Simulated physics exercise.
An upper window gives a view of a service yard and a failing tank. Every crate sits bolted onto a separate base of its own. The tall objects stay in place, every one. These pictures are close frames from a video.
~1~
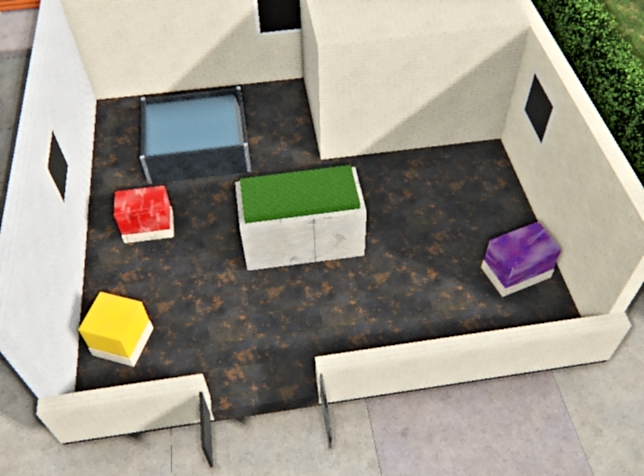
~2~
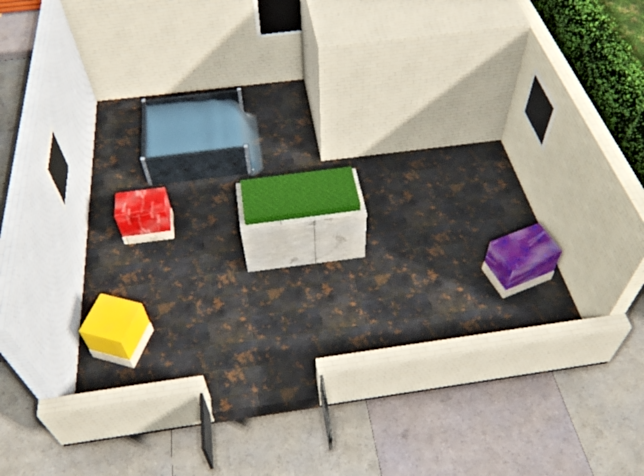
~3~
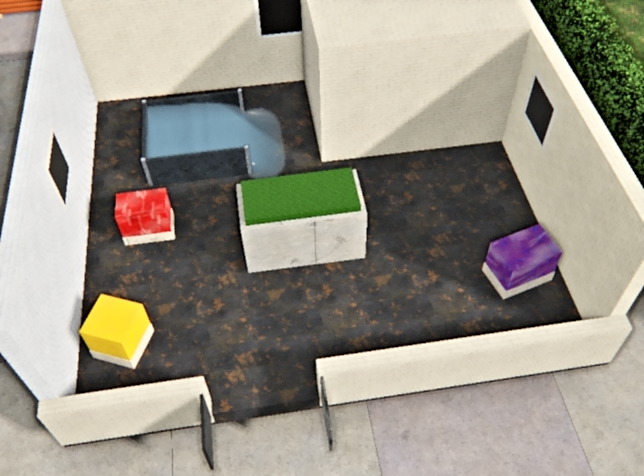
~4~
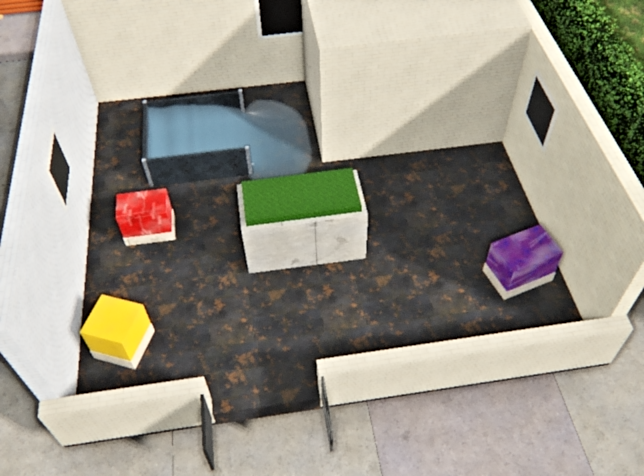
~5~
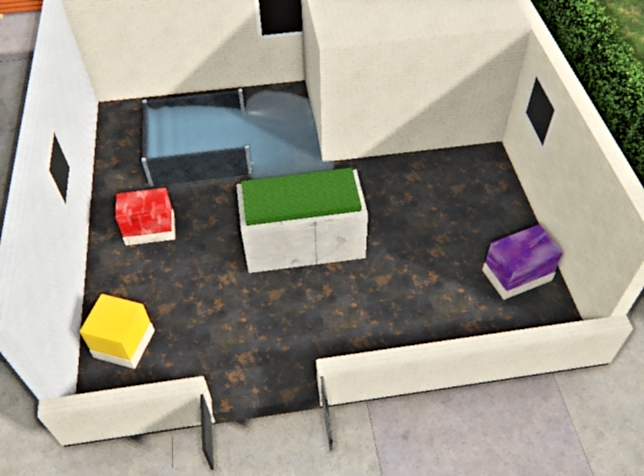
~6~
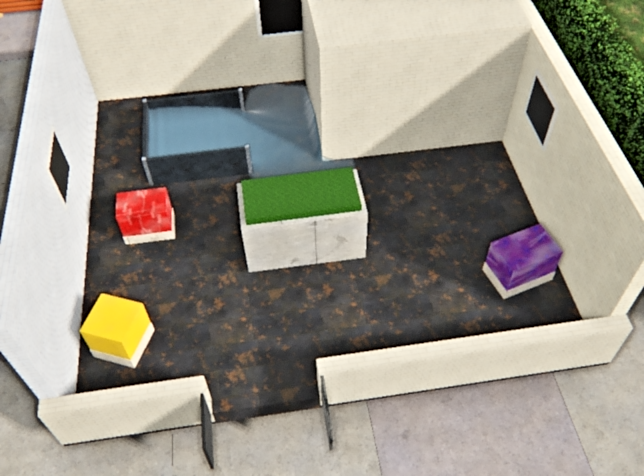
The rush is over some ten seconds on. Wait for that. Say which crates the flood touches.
At the end, most likely the yellow crate remains untouched, most likely the purple crate remains untouched, most likely the red crate remains untouched.
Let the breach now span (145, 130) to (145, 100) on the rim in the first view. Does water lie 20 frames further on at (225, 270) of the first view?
Untouched.
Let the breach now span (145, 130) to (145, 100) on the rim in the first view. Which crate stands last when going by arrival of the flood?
Last comes the purple crate.
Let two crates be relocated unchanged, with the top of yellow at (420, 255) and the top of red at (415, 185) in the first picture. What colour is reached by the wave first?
That would be the red one.
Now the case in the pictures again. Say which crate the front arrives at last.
Pick: The crate marked yellow.
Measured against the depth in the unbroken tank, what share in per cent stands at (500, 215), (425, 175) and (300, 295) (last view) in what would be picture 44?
Around 12, 4 and 0 percent, in that order.
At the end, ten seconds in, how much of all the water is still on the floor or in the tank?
I'd say around 100 per cent.
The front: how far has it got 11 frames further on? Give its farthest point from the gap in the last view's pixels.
I'd say at around (482, 235).
A moment on, water covers 15 % of the floor; the yellow crate not reached, the purple crate not reached, the red crate not reached.
Next, water covers 25 % of the floor; the yellow crate not reached, the purple crate not reached, the red crate not reached.
Then, water covers 45 % of the floor; the yellow crate not reached, the purple crate water round its plinth, the red crate water round its plinth.
Later, water covers 60 % of the floor; the yellow crate water round its plinth, the purple crate water round its plinth, the red crate water round its plinth.
In the end, water covers 90 % of the floor; the yellow crate stayed above the water, the purple crate stayed above the water, the red crate stayed above the water.
